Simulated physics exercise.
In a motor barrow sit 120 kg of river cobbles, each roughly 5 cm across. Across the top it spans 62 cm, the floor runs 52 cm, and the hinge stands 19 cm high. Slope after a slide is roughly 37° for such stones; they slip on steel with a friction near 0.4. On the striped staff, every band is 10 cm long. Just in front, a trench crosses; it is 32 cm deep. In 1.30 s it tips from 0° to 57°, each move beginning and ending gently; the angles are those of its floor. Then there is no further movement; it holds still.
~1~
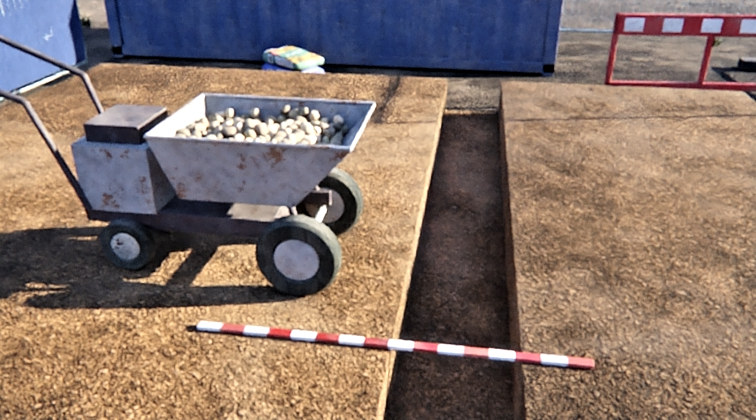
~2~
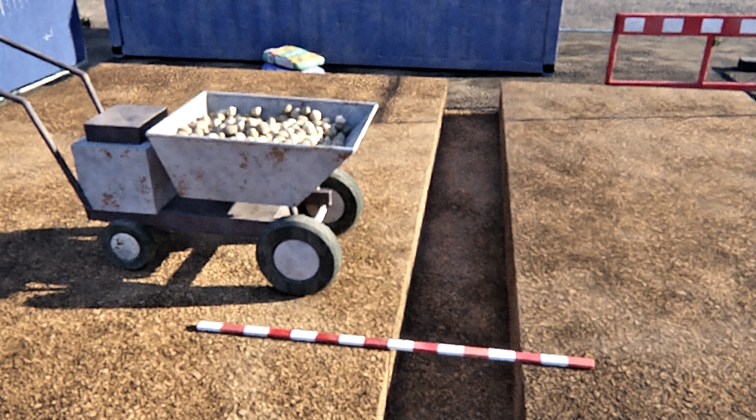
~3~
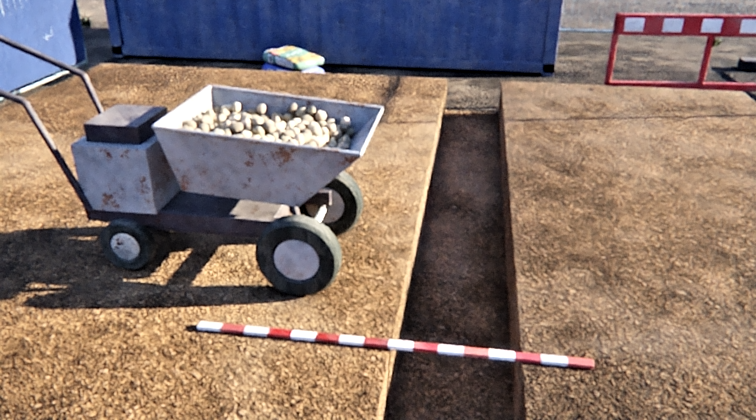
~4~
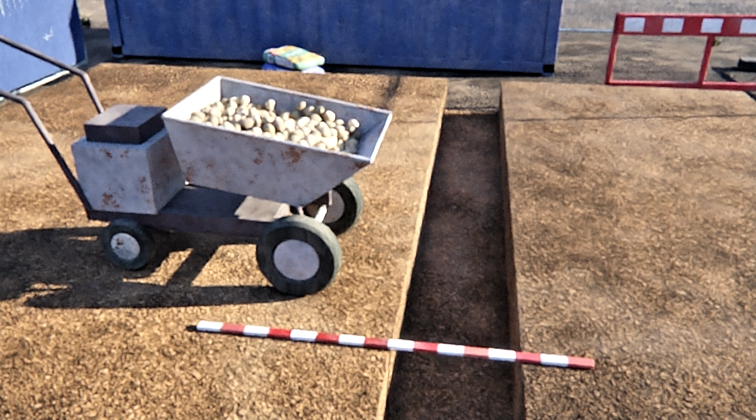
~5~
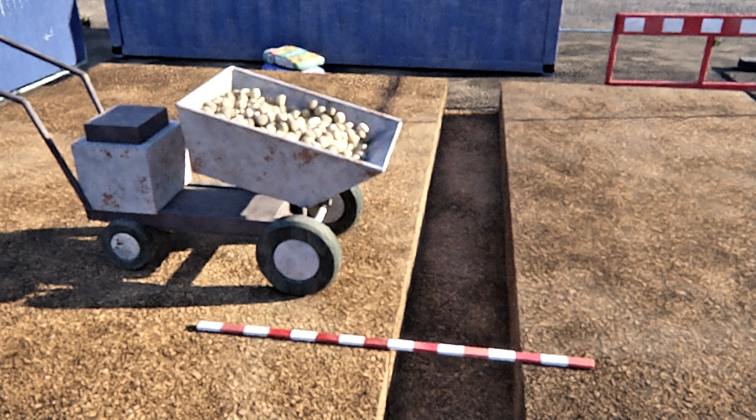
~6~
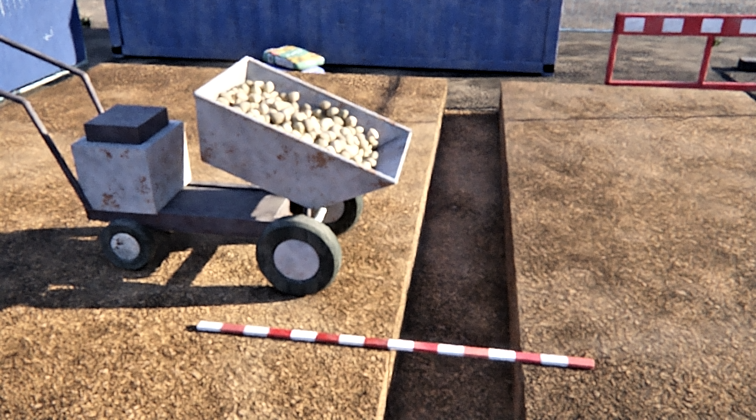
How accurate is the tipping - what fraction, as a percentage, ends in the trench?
Close to 76 in every hundred.
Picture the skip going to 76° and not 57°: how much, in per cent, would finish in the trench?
About 100 per cent would end up in the trench.
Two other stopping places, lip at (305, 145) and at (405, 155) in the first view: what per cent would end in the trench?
Some 75 and some 50 per cent, in that order.
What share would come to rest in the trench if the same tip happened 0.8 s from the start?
75 per cent.
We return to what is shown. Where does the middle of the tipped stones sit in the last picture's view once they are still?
The stones end up centred near (468, 320).
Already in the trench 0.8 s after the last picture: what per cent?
Close to 10 per cent has got there by then.
Then, 0.4 s after the last picture the floor is at 48°, 100 % in the skip; the foremost stones are at (407, 191).
Then, 0.8 s after the last picture the floor is at 57°, 88 % in the skip, 12 % in the trench; the foremost stones are at (496, 299).
Then, 1.2 s after the last picture the floor is at 57°, 59 % in the skip, 41 % in the trench; the foremost stones are at (511, 316).
Then, 3.2 s after the last picture the floor is at 57°, 24 % in the skip, 76 % in the trench; the foremost stones are at (521, 317).
